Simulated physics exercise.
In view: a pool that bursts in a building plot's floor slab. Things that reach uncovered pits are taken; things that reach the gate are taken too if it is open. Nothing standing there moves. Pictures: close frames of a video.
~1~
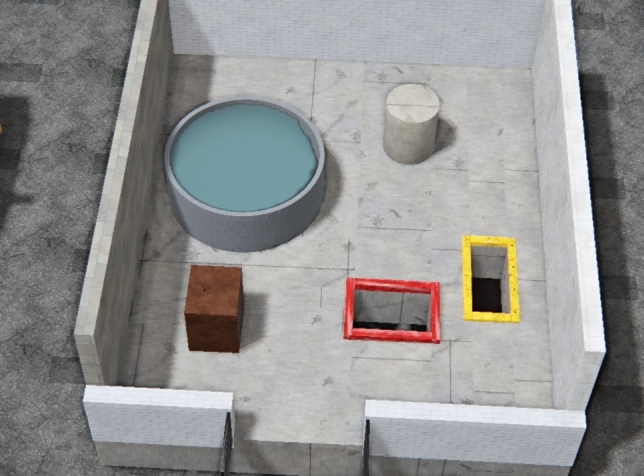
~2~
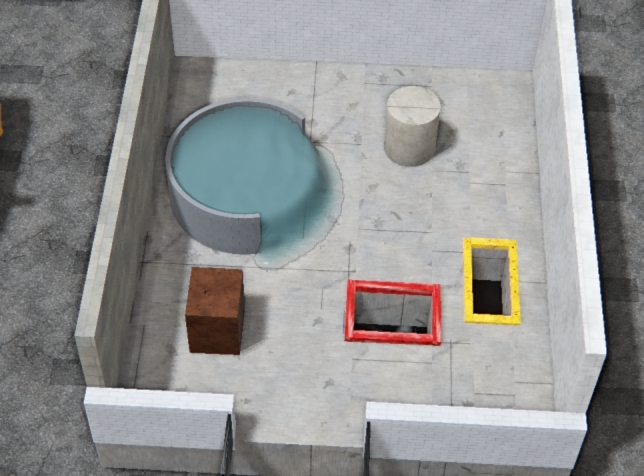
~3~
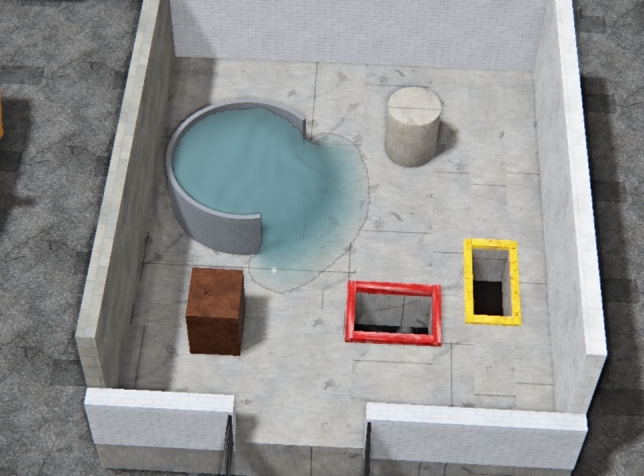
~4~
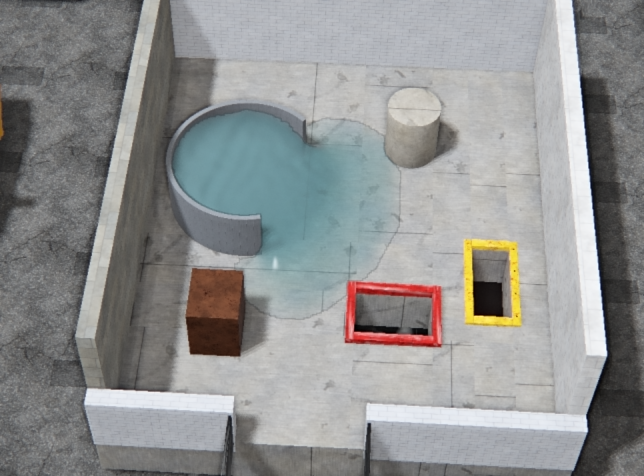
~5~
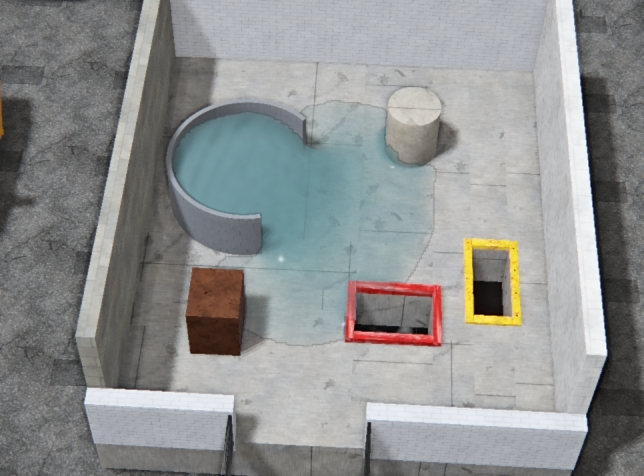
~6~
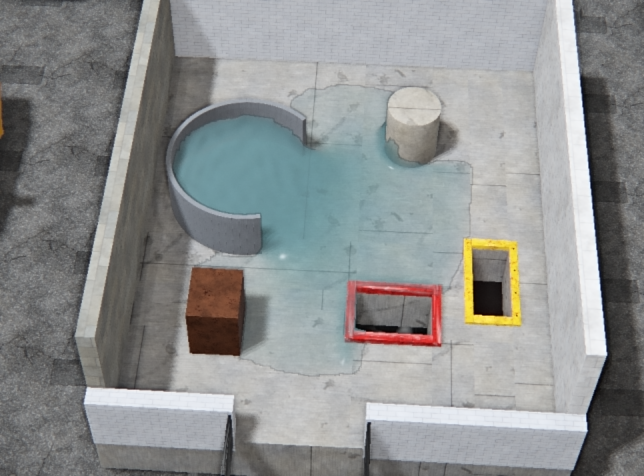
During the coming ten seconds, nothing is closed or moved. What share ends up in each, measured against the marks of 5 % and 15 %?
Measured against the marks, the gate ends up with between 5 and 15 %; the red pit ends up with between 5 and 15 %; the yellow pit ends up with more than 15 %.
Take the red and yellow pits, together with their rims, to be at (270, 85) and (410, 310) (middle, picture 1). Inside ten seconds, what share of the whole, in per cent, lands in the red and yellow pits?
For red, 0 in a hundred; for yellow, 20 in a hundred.
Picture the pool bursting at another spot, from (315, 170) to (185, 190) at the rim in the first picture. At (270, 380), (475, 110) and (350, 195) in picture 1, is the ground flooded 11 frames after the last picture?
Spot by spot: Soaked through, then unaffected, then unaffected.
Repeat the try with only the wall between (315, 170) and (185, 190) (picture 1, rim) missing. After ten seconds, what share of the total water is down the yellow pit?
Yellow: 8 %.
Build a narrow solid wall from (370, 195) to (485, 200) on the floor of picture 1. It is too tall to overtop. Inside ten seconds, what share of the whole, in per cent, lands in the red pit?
The red pit gets 12 per cent.
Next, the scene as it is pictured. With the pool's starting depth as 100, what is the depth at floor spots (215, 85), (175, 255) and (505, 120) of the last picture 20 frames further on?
In turn 2, 0 and 8 in a hundred.
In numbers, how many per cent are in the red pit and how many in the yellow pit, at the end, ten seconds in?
The first comes to roughly 8 percent, the second to roughly 24 percent.
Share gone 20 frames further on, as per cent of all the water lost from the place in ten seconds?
I'd put it at 80 per cent.
A moment on, water covers 45 % of the floor; the gate 1 %, the red pit 4 %, the yellow pit 3 %.
Next, water covers 55 % of the floor; the gate 4 %, the red pit 7 %, the yellow pit 11 %.
Then, water covers 65 % of the floor; the gate 7 %, the red pit 8 %, the yellow pit 19 %.
Later, water covers 85 % of the floor; the gate 10 %, the red pit 9 %, the yellow pit 23 %.
In the end, water covers 95 % of the floor; the gate 12 %, the red pit 9 %, the yellow pit 24 %.
